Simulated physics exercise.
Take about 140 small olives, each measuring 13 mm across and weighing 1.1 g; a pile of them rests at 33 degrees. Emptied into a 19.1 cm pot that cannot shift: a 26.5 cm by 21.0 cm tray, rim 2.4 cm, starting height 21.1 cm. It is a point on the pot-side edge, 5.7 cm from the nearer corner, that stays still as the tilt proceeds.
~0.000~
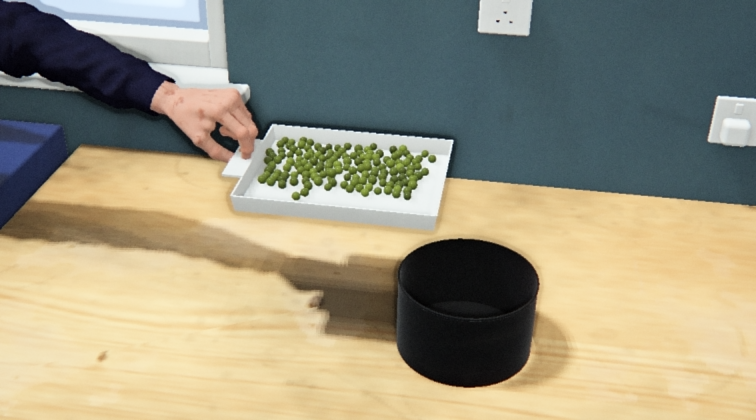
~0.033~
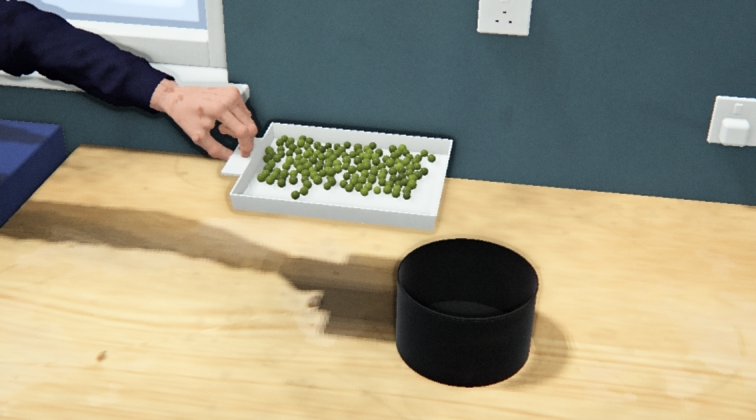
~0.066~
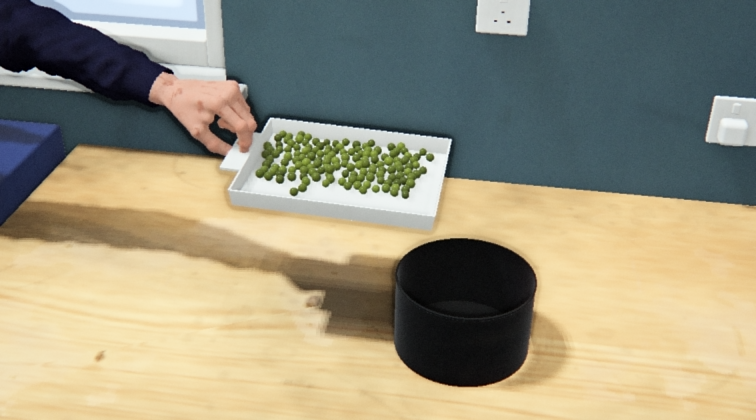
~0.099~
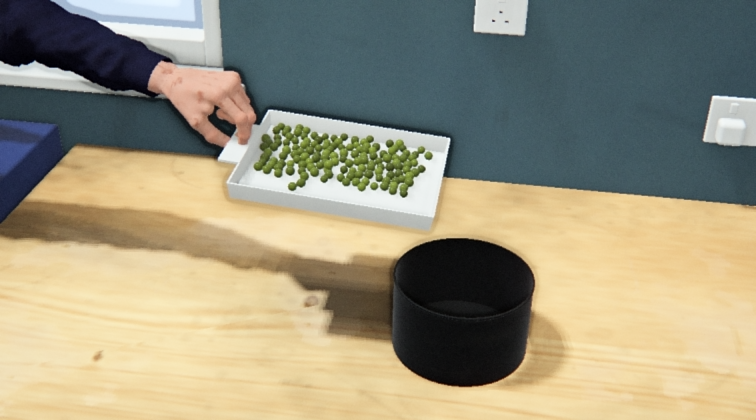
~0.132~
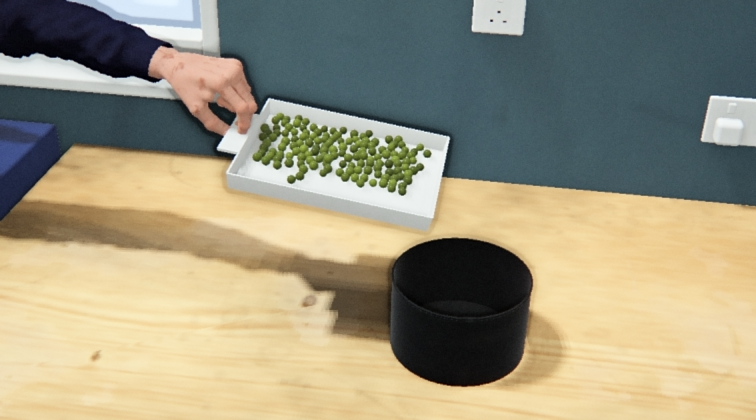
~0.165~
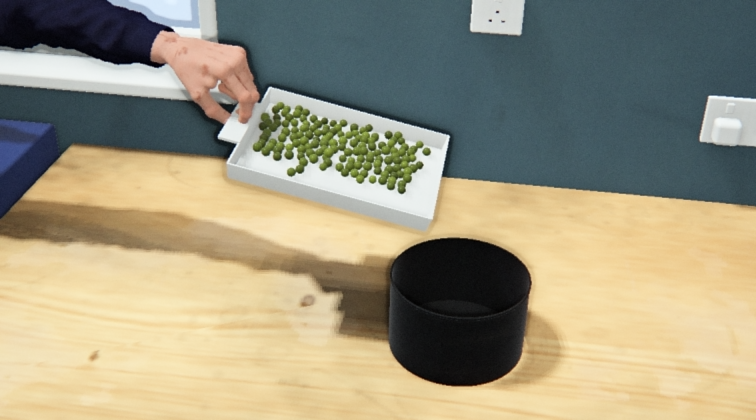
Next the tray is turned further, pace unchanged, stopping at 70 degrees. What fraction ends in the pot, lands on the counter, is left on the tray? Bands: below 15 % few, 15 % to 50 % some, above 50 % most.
Result: Pot: Some, counter: Few, tray: Most.
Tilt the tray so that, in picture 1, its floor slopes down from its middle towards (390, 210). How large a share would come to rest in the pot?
About 25 per cent.
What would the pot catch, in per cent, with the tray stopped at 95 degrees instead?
That comes out at some 90 per cent.
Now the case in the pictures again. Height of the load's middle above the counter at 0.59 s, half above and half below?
Roughly 28 centimetres.
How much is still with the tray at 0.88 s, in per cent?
I'd say close to 80 per cent.
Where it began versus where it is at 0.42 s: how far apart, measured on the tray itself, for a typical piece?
4 cm.
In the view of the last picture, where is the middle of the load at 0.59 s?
(423, 153) or thereabouts.
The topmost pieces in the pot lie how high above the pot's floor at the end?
2.0 cm.
After 0.42 s, tilt 41 degrees; the tray holds 100 %, the pot 0 %.
After 0.59 s, tilt 60 degrees; the tray holds 100 %, the pot 0 %.
After 0.88 s, tilt 70 degrees; the tray holds 80 %, the pot 15 %.
At rest (1.7 s), pot 25 %, counter 5 %, tray 75 %.
